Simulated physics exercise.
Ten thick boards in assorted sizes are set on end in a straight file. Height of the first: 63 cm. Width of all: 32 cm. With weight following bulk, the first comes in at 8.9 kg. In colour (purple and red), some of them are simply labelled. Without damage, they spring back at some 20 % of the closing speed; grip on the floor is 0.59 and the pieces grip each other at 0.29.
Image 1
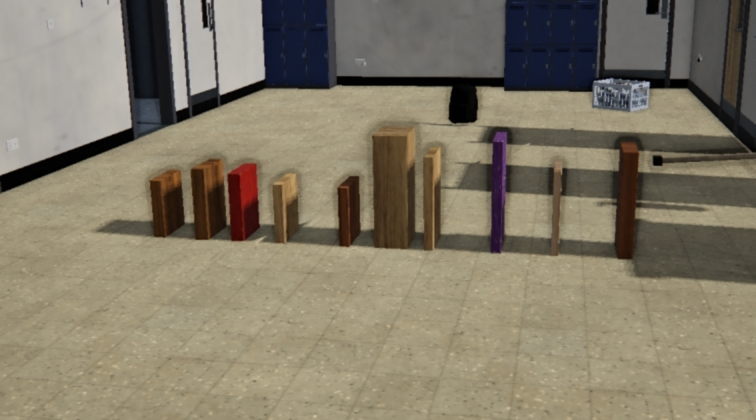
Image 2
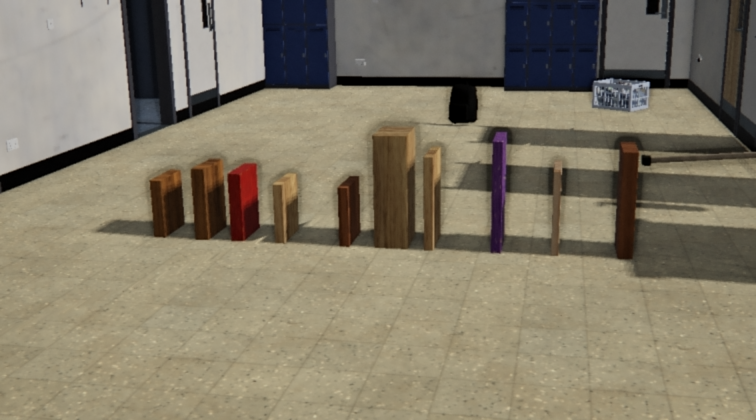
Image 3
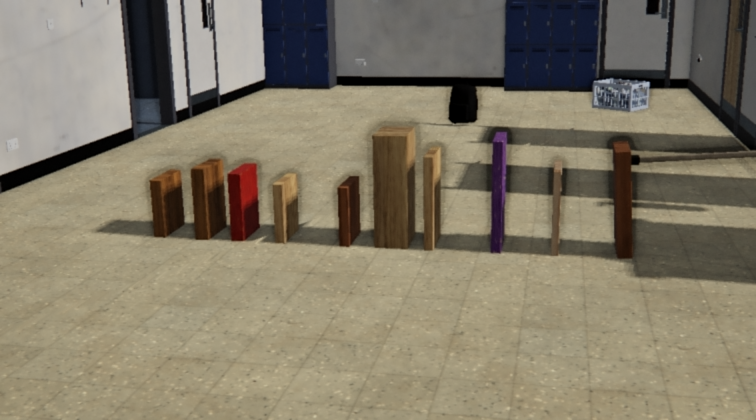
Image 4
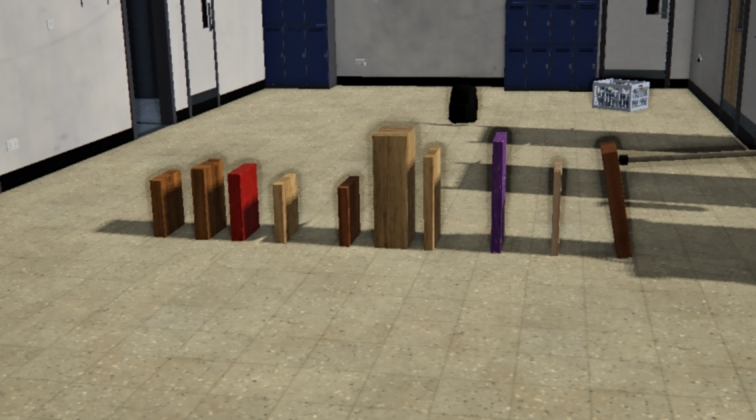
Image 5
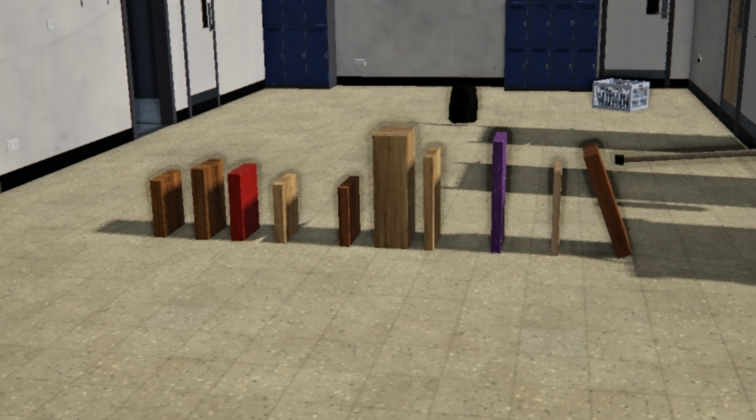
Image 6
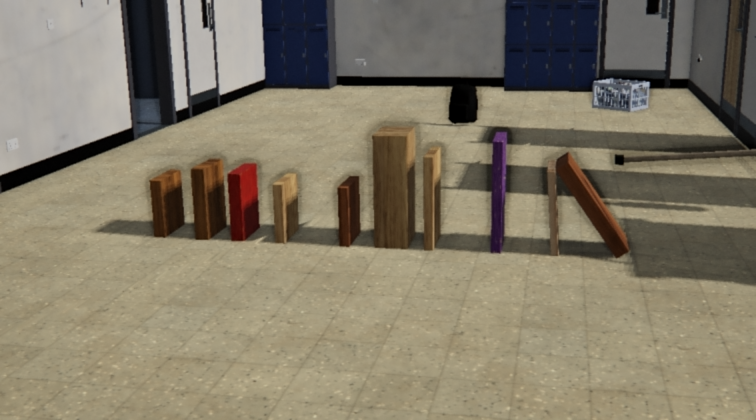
At first, a row of upright boards of varied sizes, including a red one and a purple one, stands on a tiled floor while a thin pole moves left toward the rightmost brown board. The pole pushes its upper part, tilting it left. The pole stops, and the brown board leans farther, reaching the thin board beside it, which shifts slightly.
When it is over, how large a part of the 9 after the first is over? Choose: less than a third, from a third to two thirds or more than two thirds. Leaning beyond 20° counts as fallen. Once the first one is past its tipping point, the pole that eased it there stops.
When it settles, beyond two thirds are over.
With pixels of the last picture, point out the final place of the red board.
Near (208, 216).
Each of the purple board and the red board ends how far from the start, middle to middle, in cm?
Distances: Purple 40, red 30 (cm).
Then, 0.31 s past the last view, 1 of the 9 other boards over; purple board 19° from how it stood.
Then, 1.21 s past the last view, 5 of the 9 other boards over; purple board 62° from how it stood.
Then, 1.79 s past the last view, 9 of the 9 other boards over; purple board 66° from how it stood; red board 55° from how it stood.
In the end, 9 of the 9 other boards over; red board 71° from how it stood; purple board 65° from how it stood. That is 100 per cent. Not one is left standing. From the last view, middles, red board near (208, 216), purple board near (439, 217).
